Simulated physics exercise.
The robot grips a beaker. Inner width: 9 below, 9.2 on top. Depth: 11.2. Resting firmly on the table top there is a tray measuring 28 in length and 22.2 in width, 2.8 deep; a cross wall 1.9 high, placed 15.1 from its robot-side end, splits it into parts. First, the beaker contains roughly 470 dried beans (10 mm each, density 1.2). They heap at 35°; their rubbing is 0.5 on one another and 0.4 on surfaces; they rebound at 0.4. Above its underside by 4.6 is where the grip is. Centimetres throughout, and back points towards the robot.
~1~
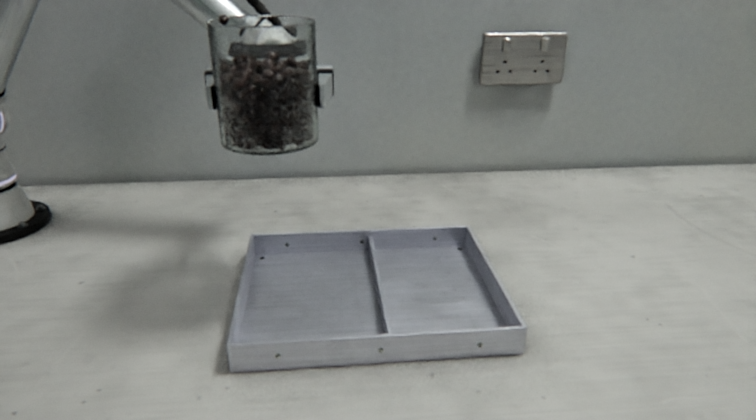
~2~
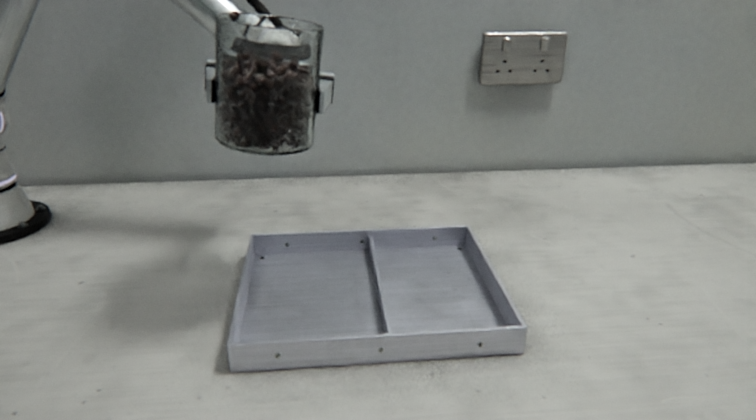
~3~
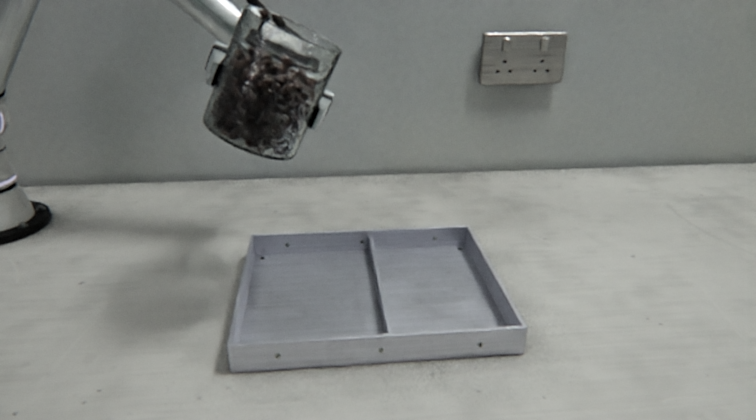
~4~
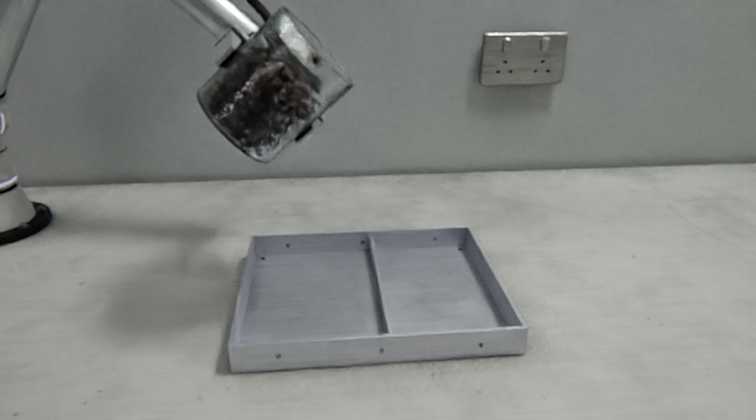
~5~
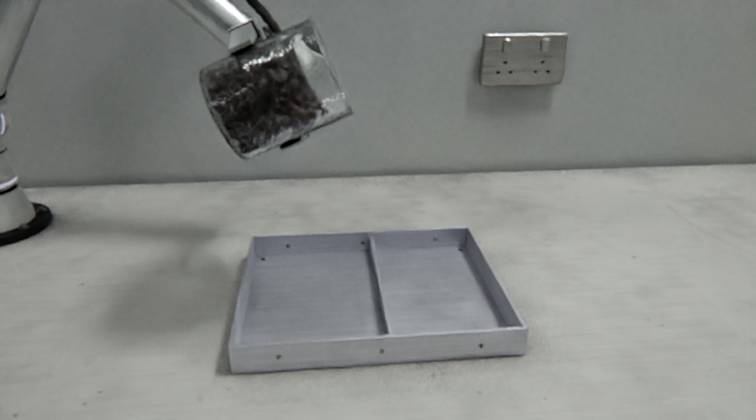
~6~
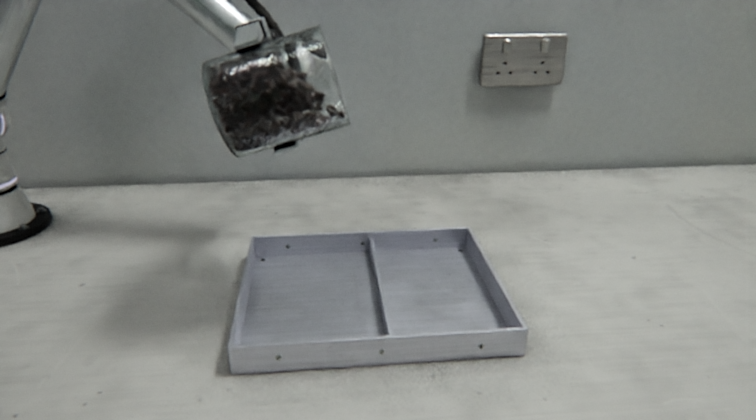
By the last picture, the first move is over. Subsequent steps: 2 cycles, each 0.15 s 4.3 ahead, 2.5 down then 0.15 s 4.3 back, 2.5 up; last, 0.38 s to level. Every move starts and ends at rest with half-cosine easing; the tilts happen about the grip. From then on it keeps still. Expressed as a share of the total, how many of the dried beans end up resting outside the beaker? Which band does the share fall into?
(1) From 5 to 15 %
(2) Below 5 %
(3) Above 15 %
1.
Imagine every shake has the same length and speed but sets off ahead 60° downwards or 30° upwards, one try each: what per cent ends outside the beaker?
Try one gives about 0 in a hundred, try two about 40 in a hundred.
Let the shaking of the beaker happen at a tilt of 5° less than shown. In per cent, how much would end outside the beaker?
It would then be near 5 per cent.
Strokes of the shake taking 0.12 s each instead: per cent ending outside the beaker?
Estimate: Near 15 per cent.
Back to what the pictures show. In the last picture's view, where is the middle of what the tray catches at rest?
It ends up close to (405, 289).
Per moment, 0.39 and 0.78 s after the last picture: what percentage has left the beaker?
Around 5 % and around 10 %.
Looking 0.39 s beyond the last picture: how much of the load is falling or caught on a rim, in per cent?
Around 2 percent of the load.
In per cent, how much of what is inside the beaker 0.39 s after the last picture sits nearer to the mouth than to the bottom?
Mouth half: Close to 35 per cent.
Then, 0.39 s later, tilted 74° forward, highest piece 25 above the table; 447 in the beaker, 7 in the far-side part, 2 in the robot-side part, 10 in flight or on a rim.
Then, 0.78 s later, tilted 39° forward, highest piece 27 above the table; 429 in the beaker, 21 in the far-side part, 15 in the robot-side part, 1 in flight or on a rim.
Then, 1.18 s later, level, highest piece 28 above the table; 429 in the beaker, 21 in the far-side part, 16 in the robot-side part.
Then, 2.23 s later, level, highest piece 28 above the table; 429 in the beaker, 21 in the far-side part, 16 in the robot-side part.
At rest, 429 in the beaker, 21 in the far-side part, 16 in the robot-side part. That is 8 % outside the beaker.
